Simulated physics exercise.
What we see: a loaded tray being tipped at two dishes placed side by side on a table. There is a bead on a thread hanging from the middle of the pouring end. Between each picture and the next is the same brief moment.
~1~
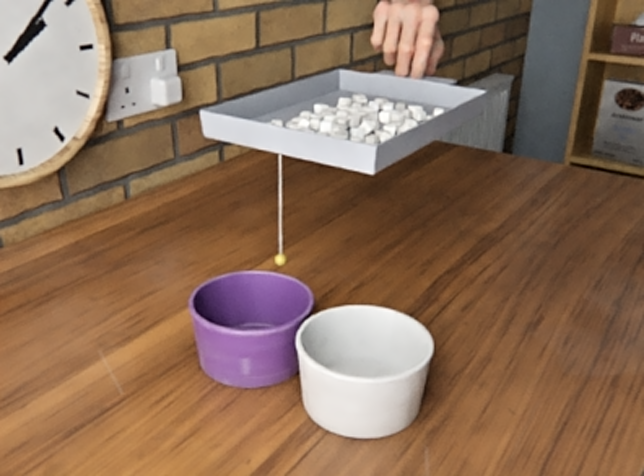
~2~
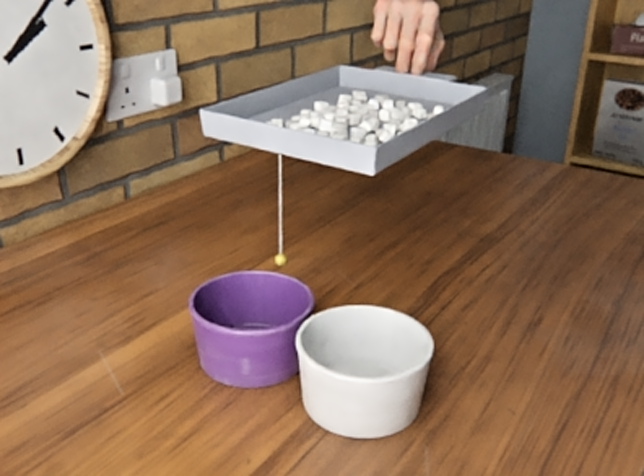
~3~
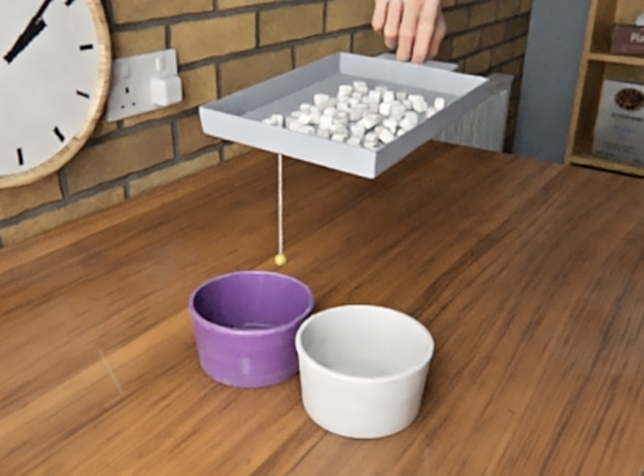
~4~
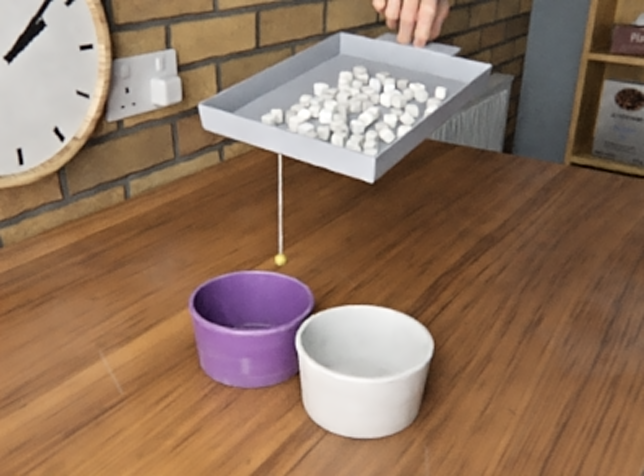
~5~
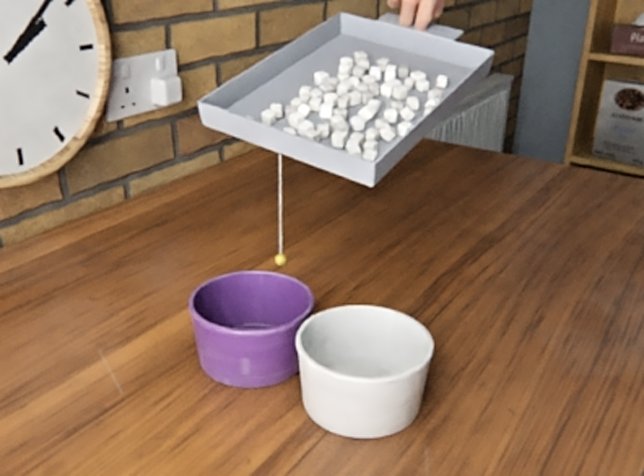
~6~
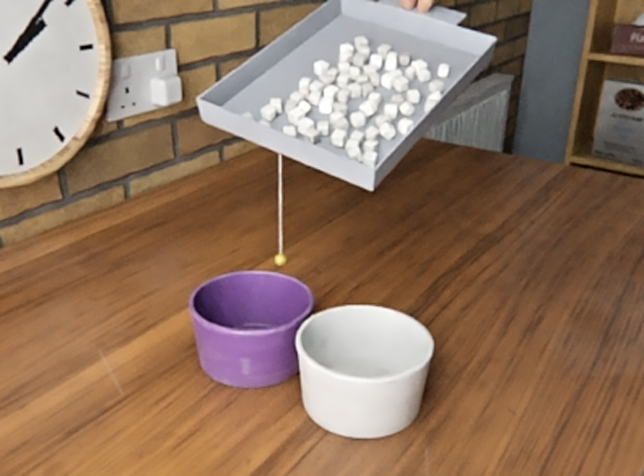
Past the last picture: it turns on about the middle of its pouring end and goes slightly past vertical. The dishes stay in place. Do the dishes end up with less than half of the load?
No, they get over half.
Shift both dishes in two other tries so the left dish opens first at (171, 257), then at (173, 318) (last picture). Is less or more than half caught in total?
First try: A minority; second try: A minority.
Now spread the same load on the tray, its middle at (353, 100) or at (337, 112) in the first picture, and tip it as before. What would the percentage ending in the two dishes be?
Estimate: 50 % first, 70 % second.
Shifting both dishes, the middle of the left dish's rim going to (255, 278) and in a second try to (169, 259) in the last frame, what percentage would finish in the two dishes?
60 %, 20 %.
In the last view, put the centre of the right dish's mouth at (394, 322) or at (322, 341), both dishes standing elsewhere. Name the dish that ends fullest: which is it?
The first time it's the right member, the second time the right member.
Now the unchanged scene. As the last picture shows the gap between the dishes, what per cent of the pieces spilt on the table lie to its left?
Estimate: About 20 percent.
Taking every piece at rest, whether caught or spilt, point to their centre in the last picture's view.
It settles centred around (341, 376).
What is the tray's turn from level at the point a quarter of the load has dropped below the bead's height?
At roughly 120°.
Just after the last frame, tray tipped steeply; every one on the tray.
A moment on, tray tipped past a quarter turn; every one on the tray.
Further on, tray tipped past a quarter turn; roughly half in the right dish; roughly a quarter in the left dish; roughly a third outside both.
When it is over, tray tipped past a quarter turn; roughly half in the right dish; roughly a quarter in the left dish; roughly a third outside both.
